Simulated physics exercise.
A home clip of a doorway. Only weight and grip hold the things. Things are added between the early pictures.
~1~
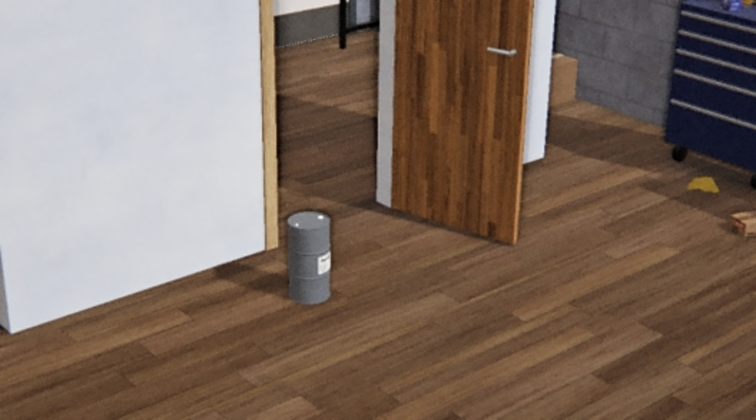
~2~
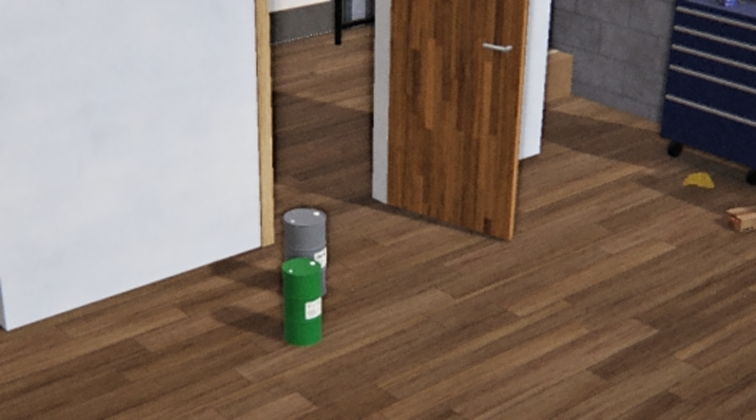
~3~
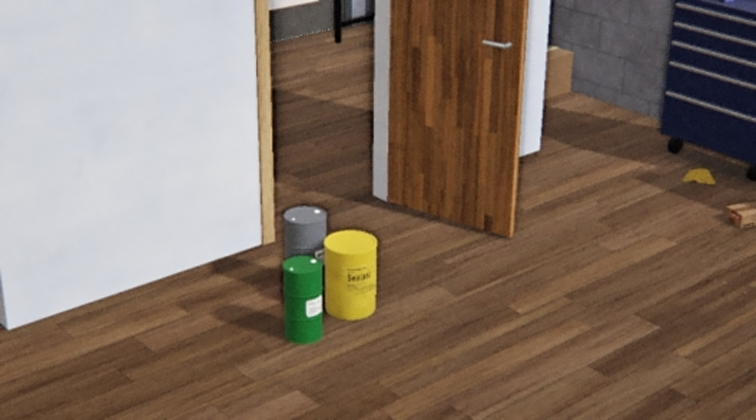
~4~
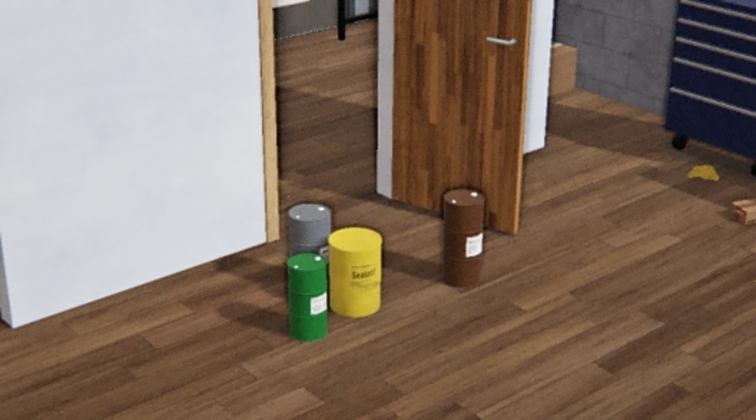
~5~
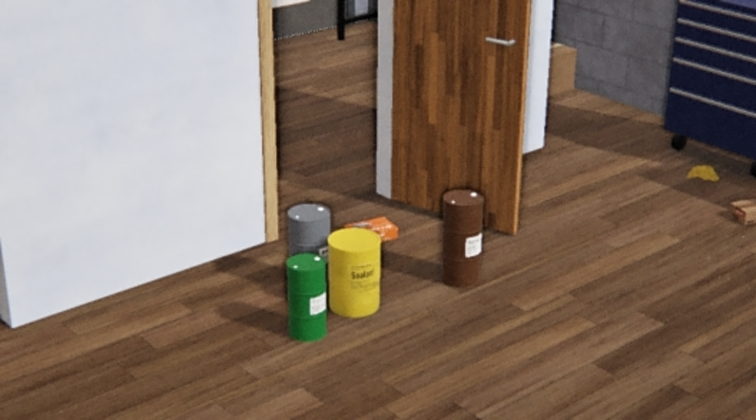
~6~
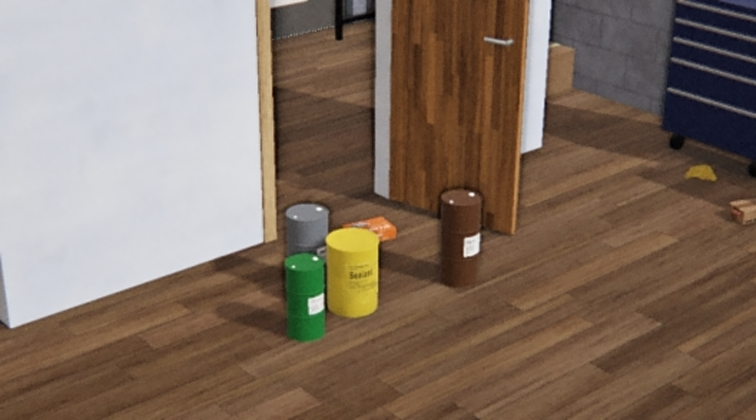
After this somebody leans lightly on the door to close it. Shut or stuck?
Here the door reaches the frame.
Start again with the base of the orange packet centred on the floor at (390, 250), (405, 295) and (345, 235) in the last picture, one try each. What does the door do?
First, it jams; second, it reaches the frame; third, it shuts.
Then, 0.80 s later than the last frame, open by 63°.
Then, 1.20 s later than the last frame, open by 31°; orange packet moved about its own width near (332, 230).
Then, 1.50 s later than the last frame, open by 7°; orange packet moved about its own width near (301, 224).
When it is over, open by 0°; moved from the start, orange packet; the other 4 as before. End places, in pixels of the last picture, orange packet near (283, 215).
